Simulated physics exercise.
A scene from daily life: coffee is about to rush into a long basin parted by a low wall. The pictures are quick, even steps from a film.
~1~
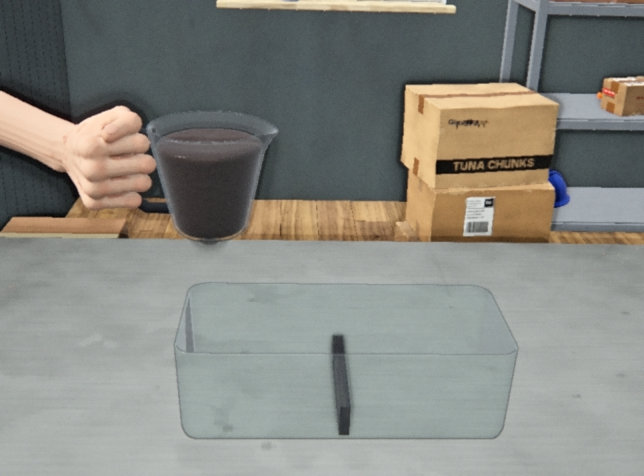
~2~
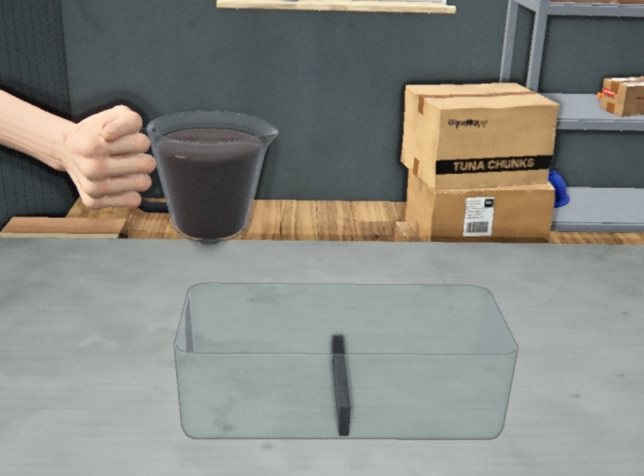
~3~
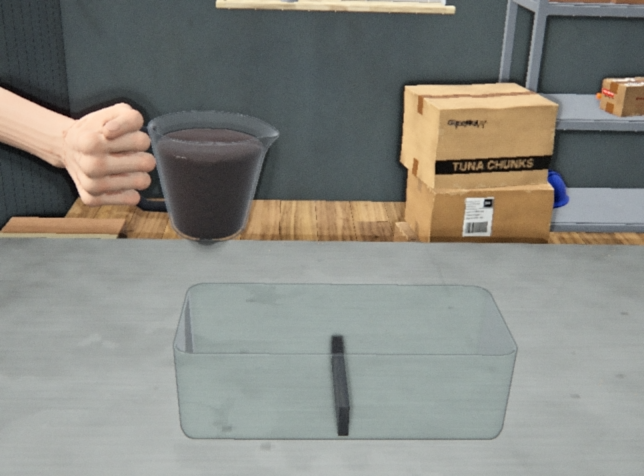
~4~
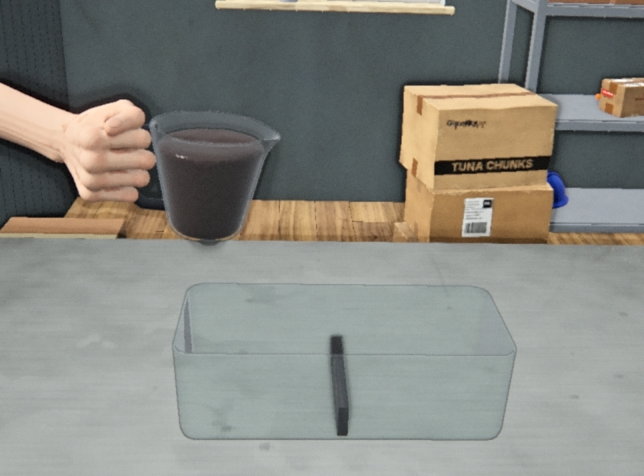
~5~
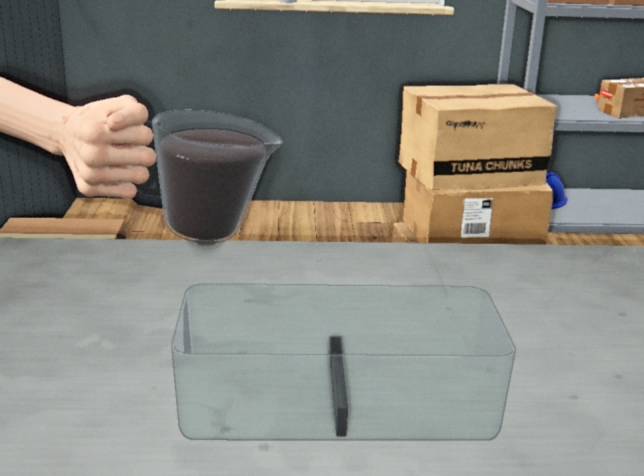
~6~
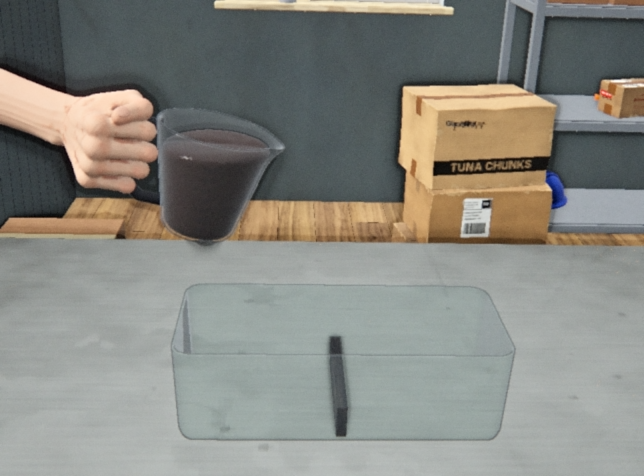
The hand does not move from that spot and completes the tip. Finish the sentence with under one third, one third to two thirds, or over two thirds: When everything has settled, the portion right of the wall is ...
When everything has settled, the portion right of the wall is one third to two thirds.
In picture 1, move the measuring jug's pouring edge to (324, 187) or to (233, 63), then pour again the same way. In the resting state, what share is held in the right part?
First try: About 90 %; second try: About 10 %.
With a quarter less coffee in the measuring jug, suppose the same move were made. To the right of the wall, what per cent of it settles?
The share comes to some 30 parts in a hundred.
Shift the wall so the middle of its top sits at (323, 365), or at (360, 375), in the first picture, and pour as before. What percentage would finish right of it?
I'd expect near 85 percent the first time and near 20 percent the next.
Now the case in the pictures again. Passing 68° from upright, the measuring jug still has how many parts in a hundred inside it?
Remaining fraction: Approx. 70 %.
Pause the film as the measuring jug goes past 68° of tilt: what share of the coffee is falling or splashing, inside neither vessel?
About 25 per cent.
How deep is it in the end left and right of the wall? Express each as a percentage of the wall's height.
Left side: Approx. 30 %; right side: Approx. 30 %.
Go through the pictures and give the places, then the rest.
In the first frame, it leans 0°; its right rim is at (278, 130); the coffee meets the walls at (156, 141) and (264, 142); the long basin's rim runs from (182, 317) to (503, 319); the wall's top is at (341, 370).
In the second frame, it leans 1°; its right rim is at (278, 130); the coffee meets the walls at (156, 140) and (264, 143).
In the third frame, it leans 2°; its right rim is at (279, 132); the coffee meets the walls at (157, 140) and (264, 144).
In the fourth frame, it leans 5°; its right rim is at (280, 136); the coffee meets the walls at (158, 139) and (265, 145).
In the fifth frame, it leans 8°; its right rim is at (282, 140); the coffee meets the walls at (160, 139) and (267, 147).
In the sixth frame, it leans 12°; its right rim is at (285, 146); the coffee meets the walls at (163, 140) and (272, 148).
A moment on, the measuring jug is tipped part way and 70 per cent is still to pour, 1 is left of the wall and 4 right of it.
Next, the measuring jug is tipped on its side and 17 per cent is still to pour, 18 is left of the wall and 43 right of it.
Then the measuring jug is tipped on its side and 1 per cent is still to pour, 46 is left of the wall and 51 right of it.
Later the measuring jug is tipped on its side and 0 per cent is still to pour, 47 is left of the wall and 52 right of it.
At rest 47 per cent lies left of the wall, 52 right of it and 1 outside.
